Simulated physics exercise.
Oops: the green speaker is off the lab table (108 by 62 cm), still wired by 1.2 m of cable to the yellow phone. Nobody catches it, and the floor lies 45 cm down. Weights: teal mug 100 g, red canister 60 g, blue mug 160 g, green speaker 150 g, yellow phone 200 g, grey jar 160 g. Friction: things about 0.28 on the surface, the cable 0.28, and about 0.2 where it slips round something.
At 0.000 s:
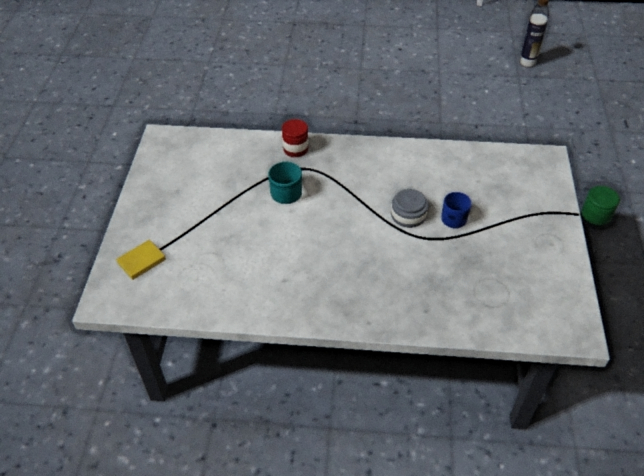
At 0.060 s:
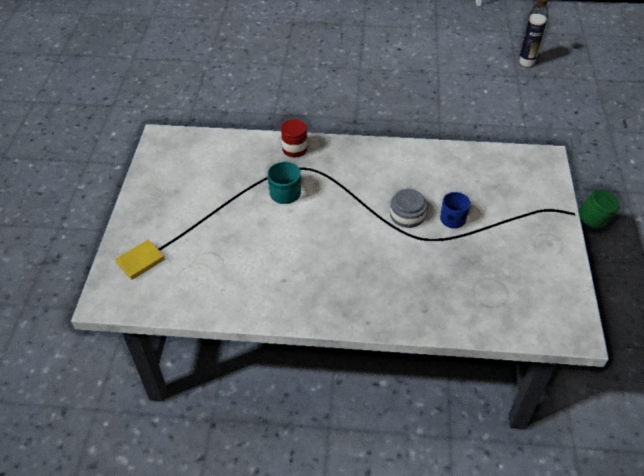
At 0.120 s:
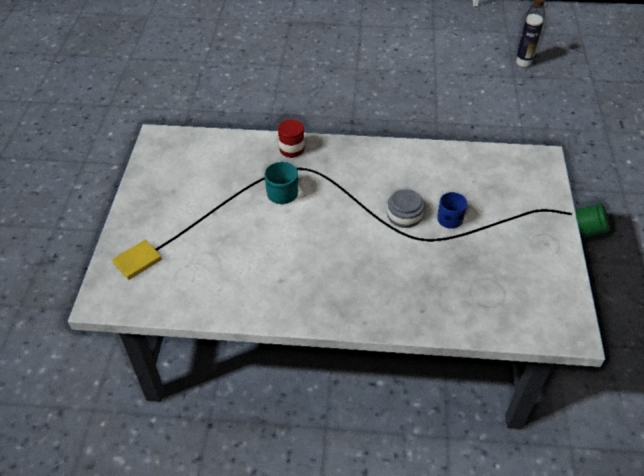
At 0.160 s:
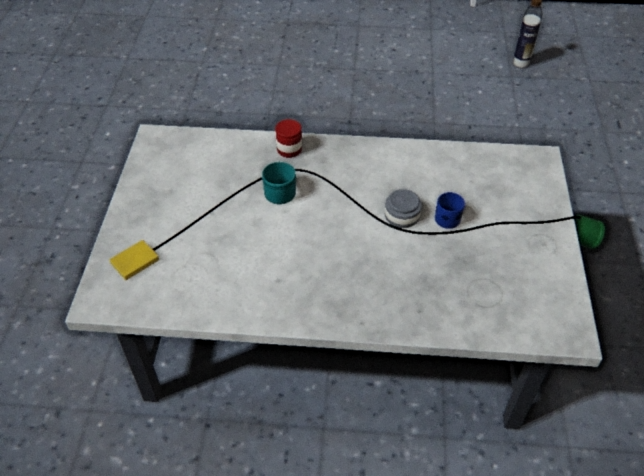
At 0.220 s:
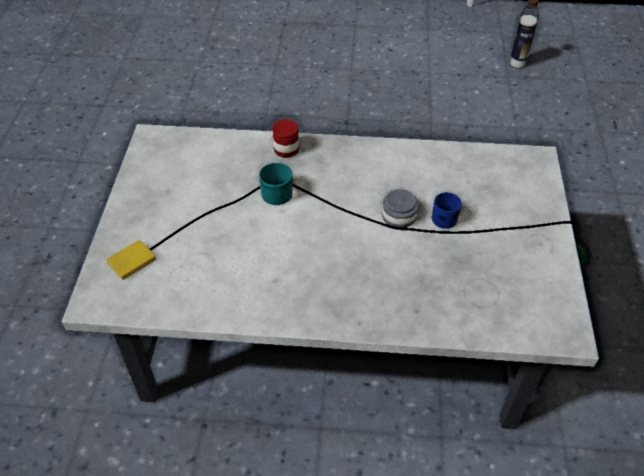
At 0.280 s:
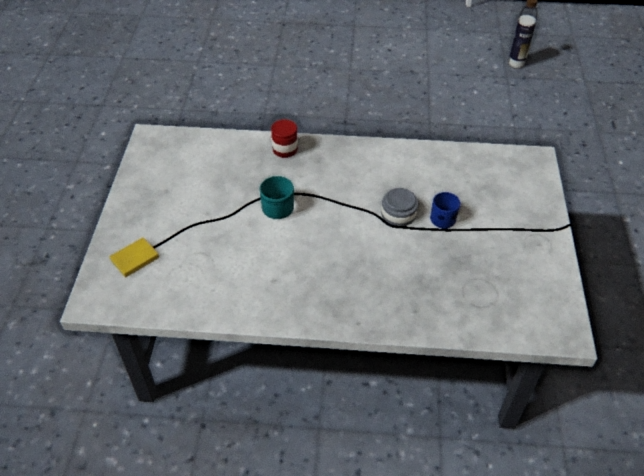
Lab table with a green object dropping out of sight past the right edge, its black cable straightening and shifting the teal mug.
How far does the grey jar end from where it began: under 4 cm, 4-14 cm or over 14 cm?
Result: Grey jar hardly moves.
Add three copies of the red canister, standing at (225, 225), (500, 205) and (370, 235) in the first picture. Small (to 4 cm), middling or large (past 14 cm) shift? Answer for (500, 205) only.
There: Small.
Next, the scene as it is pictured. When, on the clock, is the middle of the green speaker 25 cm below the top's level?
That is: 0.40 s.
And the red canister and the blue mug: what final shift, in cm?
Red canister 0 cm, blue mug 0 cm.
After 0.5 s, the cable's tail end at (179, 250); teal mug 24 cm off its start, green speaker over the edge, yellow phone 6 cm off its start.
After 0.7 s, the cable's tail end at (220, 252); teal mug 32 cm off its start, yellow phone 15 cm off its start, green speaker over the edge.
After 1.0 s, the cable's tail end at (229, 251); teal mug 32 cm off its start at (297, 281), yellow phone 17 cm off its start at (208, 247), green speaker over the edge.
After 1.2 s, the cable's tail end at (229, 251); teal mug 32 cm off its start, yellow phone 17 cm off its start, green speaker over the edge.
After 2.4 s, the cable's tail end at (229, 251); grey jar 1 cm off its start at (401, 198), teal mug 32 cm off its start at (297, 281), yellow phone 17 cm off its start at (208, 247), green speaker over the edge.
